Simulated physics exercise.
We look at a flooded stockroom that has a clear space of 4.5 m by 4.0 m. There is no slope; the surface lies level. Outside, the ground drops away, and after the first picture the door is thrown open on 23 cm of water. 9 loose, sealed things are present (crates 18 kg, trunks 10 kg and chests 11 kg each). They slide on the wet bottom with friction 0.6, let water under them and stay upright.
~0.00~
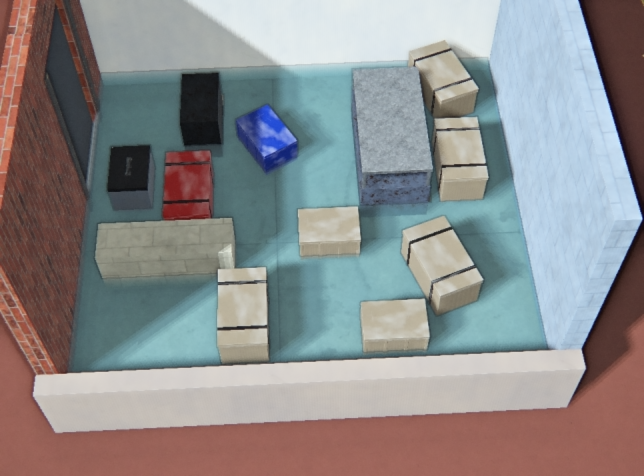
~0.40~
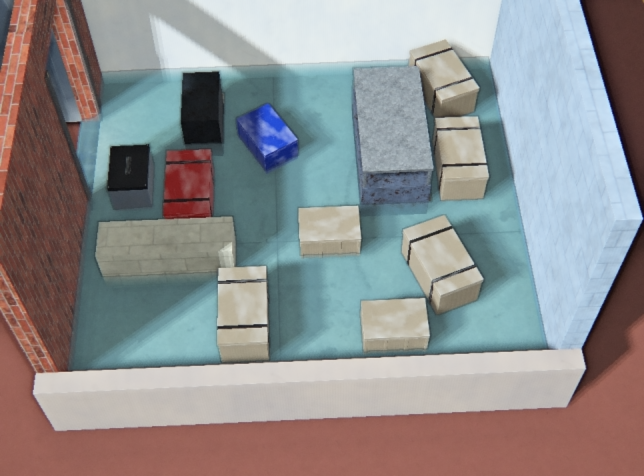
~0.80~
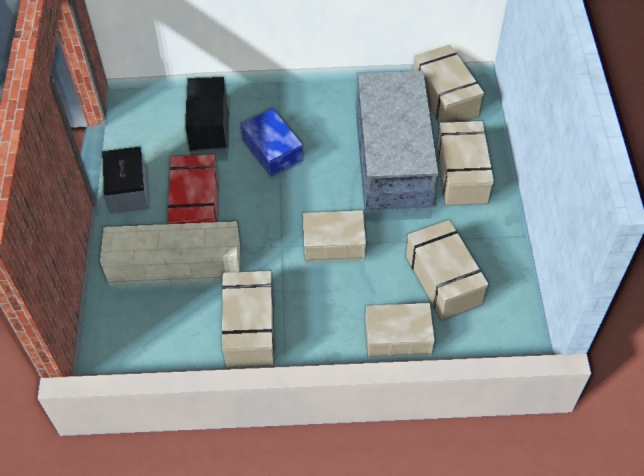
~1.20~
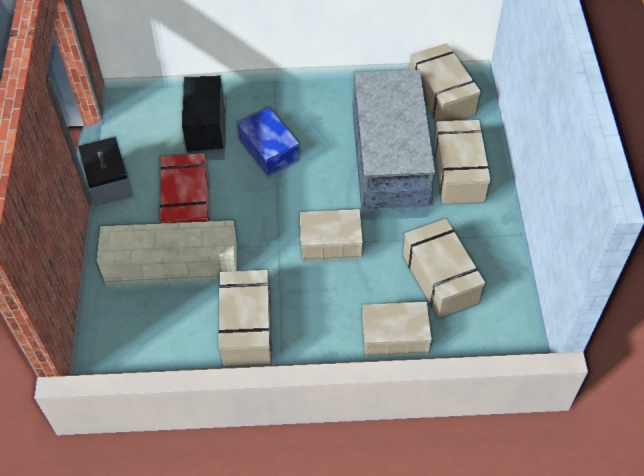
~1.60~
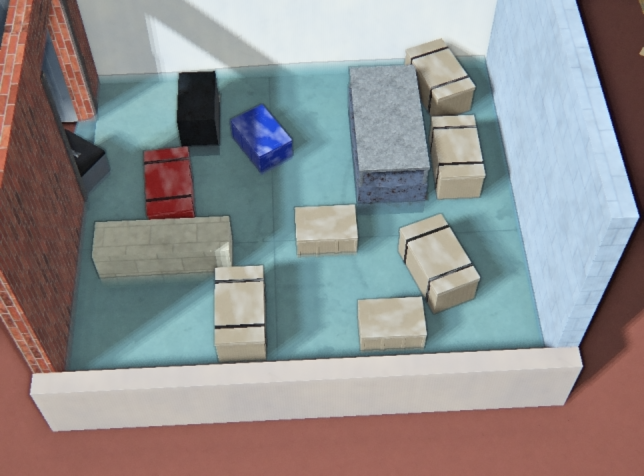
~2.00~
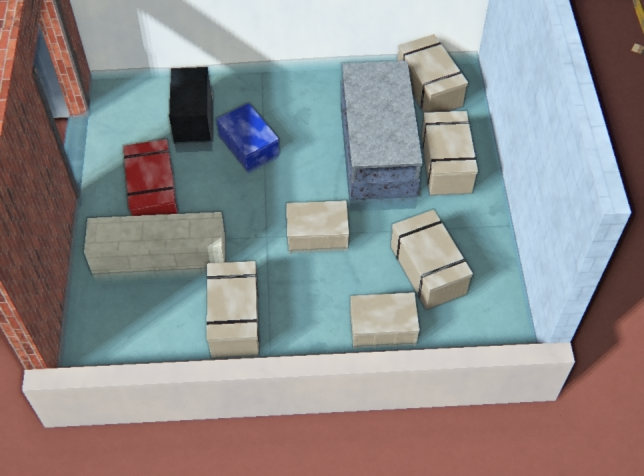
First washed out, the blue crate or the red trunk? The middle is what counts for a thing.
The red one goes first.
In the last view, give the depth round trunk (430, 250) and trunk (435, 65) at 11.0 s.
15 and 16 cm.
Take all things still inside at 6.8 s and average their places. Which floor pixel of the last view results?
I'd put it close to (298, 216) in the last view.
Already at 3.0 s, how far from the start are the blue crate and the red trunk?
By then roughly 30 cm and 80 cm, respectively.
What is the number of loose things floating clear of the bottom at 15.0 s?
My tally comes to 5.
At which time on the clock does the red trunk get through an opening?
That happens at about 4.0 s.
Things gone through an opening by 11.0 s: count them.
The number is 4.
After 3.0 s the blue crate is near (234, 138), 0.3 m from its start, afloat; the red trunk is near (115, 157), 0.7 m from its start, afloat; 1 of 9 are out; 8 afloat.
After 6.8 s the blue crate is near (99, 155), 1.7 m from its start, afloat; the red trunk has gone out (at 4.1 s); 2 of 9 are out; 7 afloat.
After 11.0 s the blue crate has gone out (at 7.3 s); the red trunk has gone out (at 4.1 s); 4 of 9 are out; 5 afloat.
After 15.0 s the blue crate has gone out (at 7.3 s); the red trunk has gone out (at 4.1 s); 4 of 9 are out; 5 afloat.
